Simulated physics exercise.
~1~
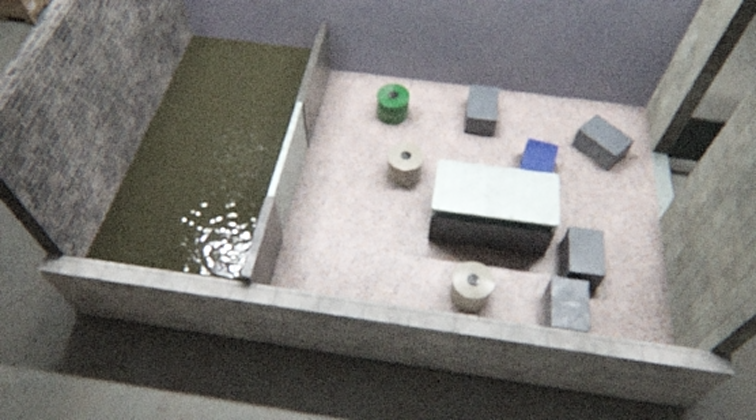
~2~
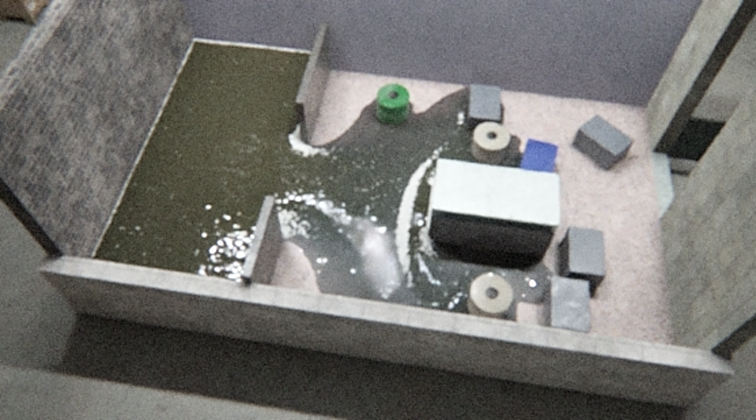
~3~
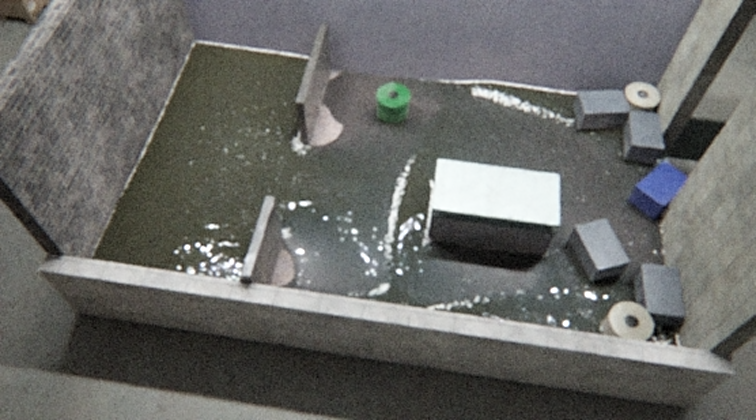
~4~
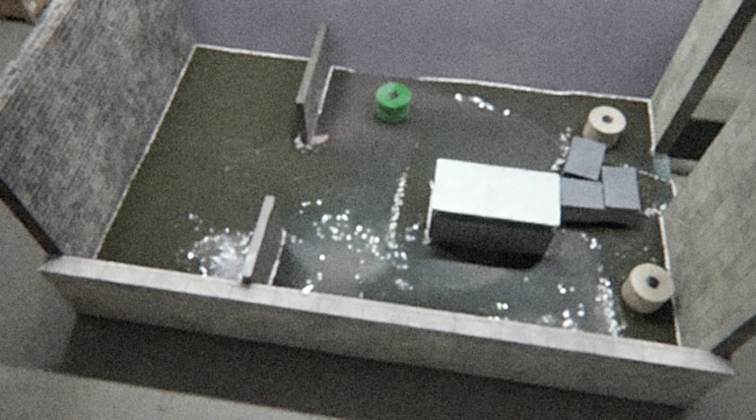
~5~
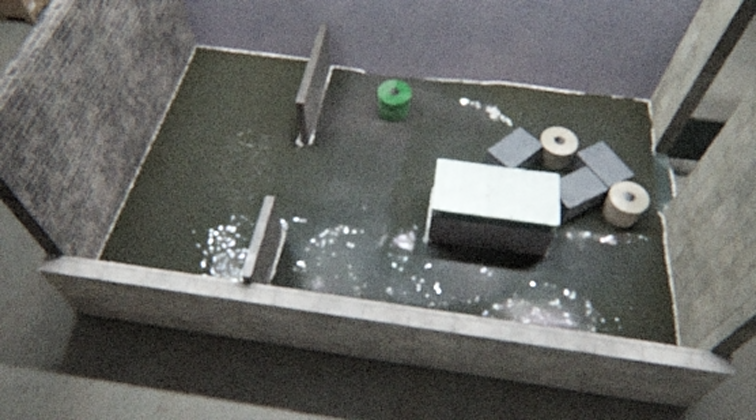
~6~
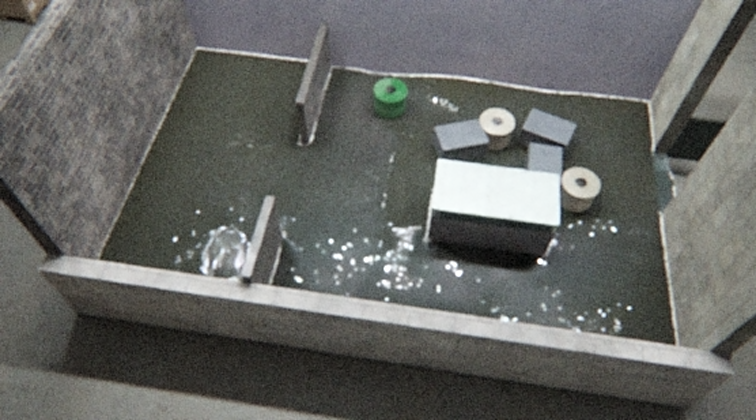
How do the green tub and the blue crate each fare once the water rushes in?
The green tub stays more or less where it began, near the back wall. The blue crate is carried far to the right and goes out of the room.
Water burst through the gap in the partition and flooded the room on the right, sweeping crates and pale tubs to the far wall, where the blue crate went out. The rest drifted back left past the big white-topped block, while the green tub barely moved.
